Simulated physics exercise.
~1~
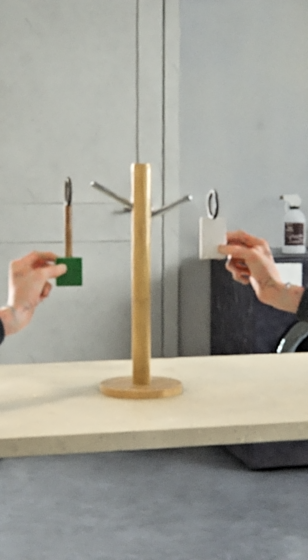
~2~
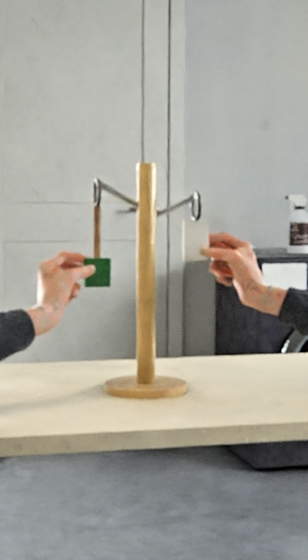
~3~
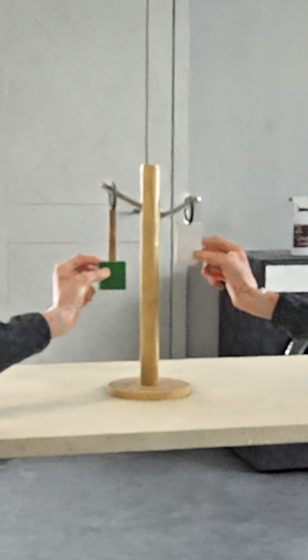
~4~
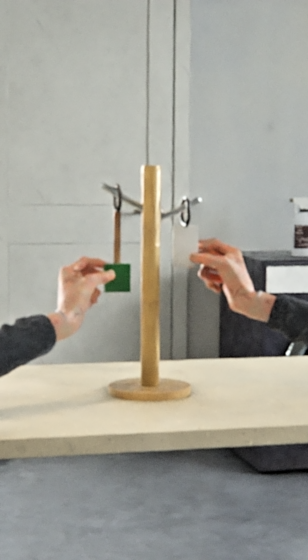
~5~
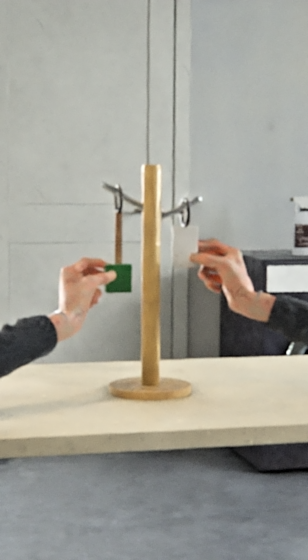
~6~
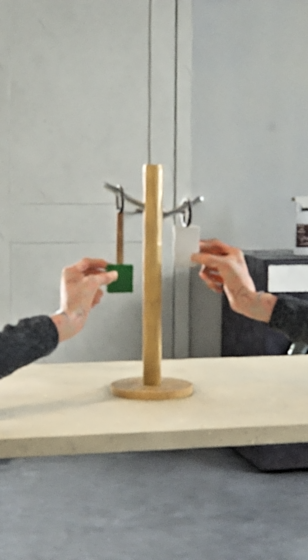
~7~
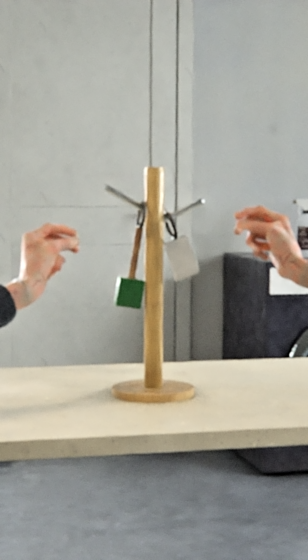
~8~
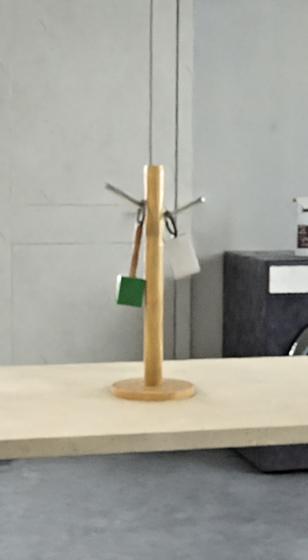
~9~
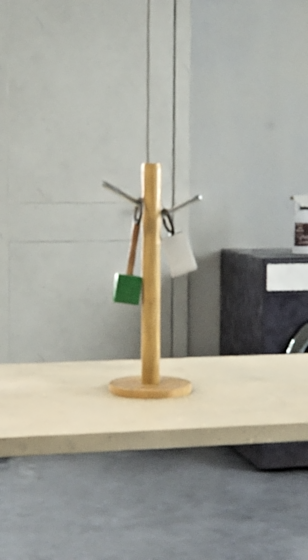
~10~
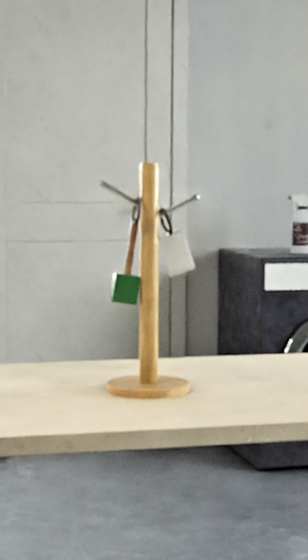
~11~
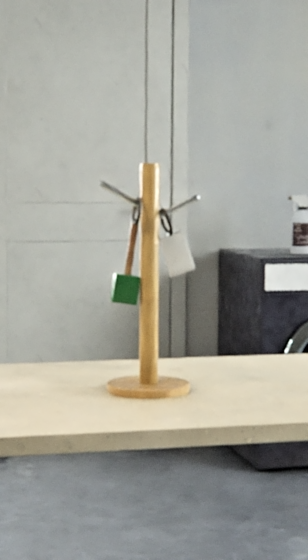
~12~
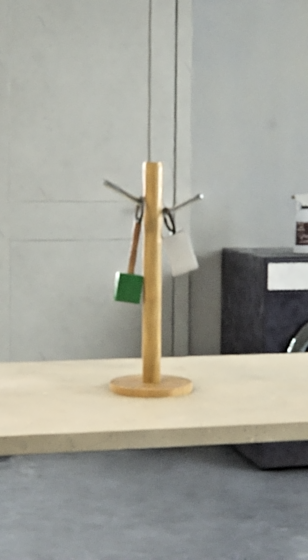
On a pale tabletop in a grey-walled room, a wooden stand rises with a slim metal peg slanting out on each side. A hand on the left holds a green block-shaped brush by its lower end, while a hand on the right holds a white tag with a dark loop. Both hands move inward and bring the loops onto the pegs, then pause there. The hands let go and draw back out of view, and the two items drop slightly and tilt against the post. Both stay hanging on the stand, at rest.
